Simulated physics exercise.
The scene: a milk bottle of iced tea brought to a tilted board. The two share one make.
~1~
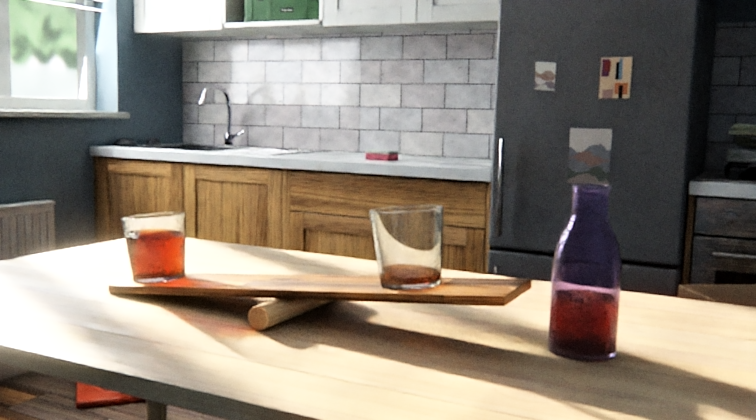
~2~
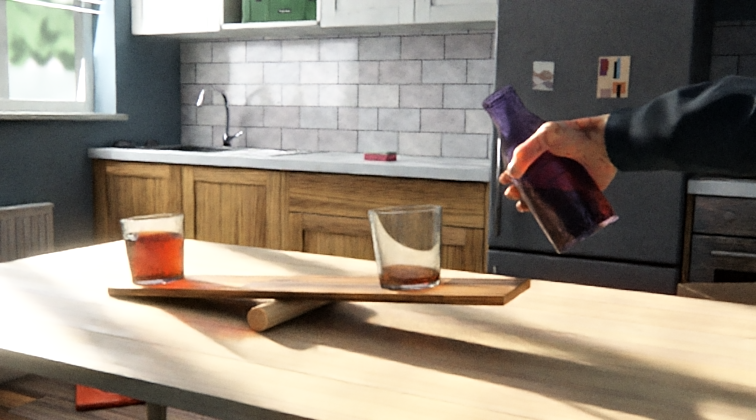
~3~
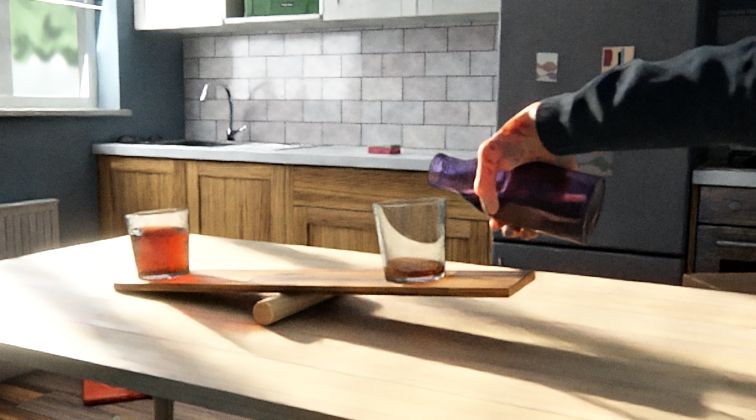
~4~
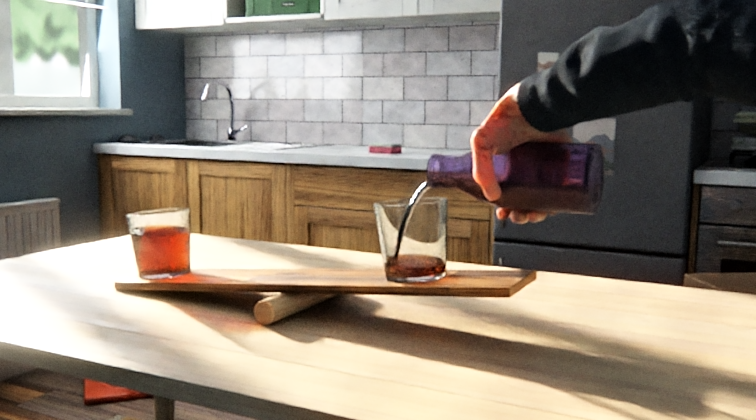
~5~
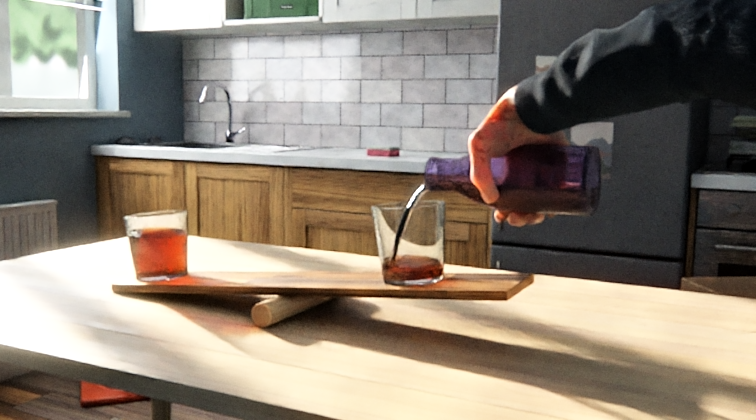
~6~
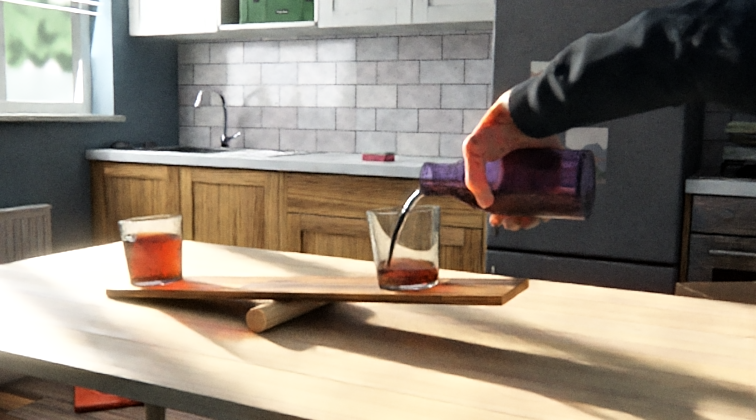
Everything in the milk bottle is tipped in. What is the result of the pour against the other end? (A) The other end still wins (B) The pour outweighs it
The answer is A.
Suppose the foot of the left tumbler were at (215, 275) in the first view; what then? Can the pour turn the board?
My call: Goes down there.
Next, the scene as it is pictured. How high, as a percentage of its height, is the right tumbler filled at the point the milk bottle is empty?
Level: Some 70 %.
A moment on, the right tumbler is about half full; the board leans as before.
Further on, the right tumbler is about two thirds full; the board leans as before.
When it is over, the right tumbler is about two thirds full; the board leans as before.
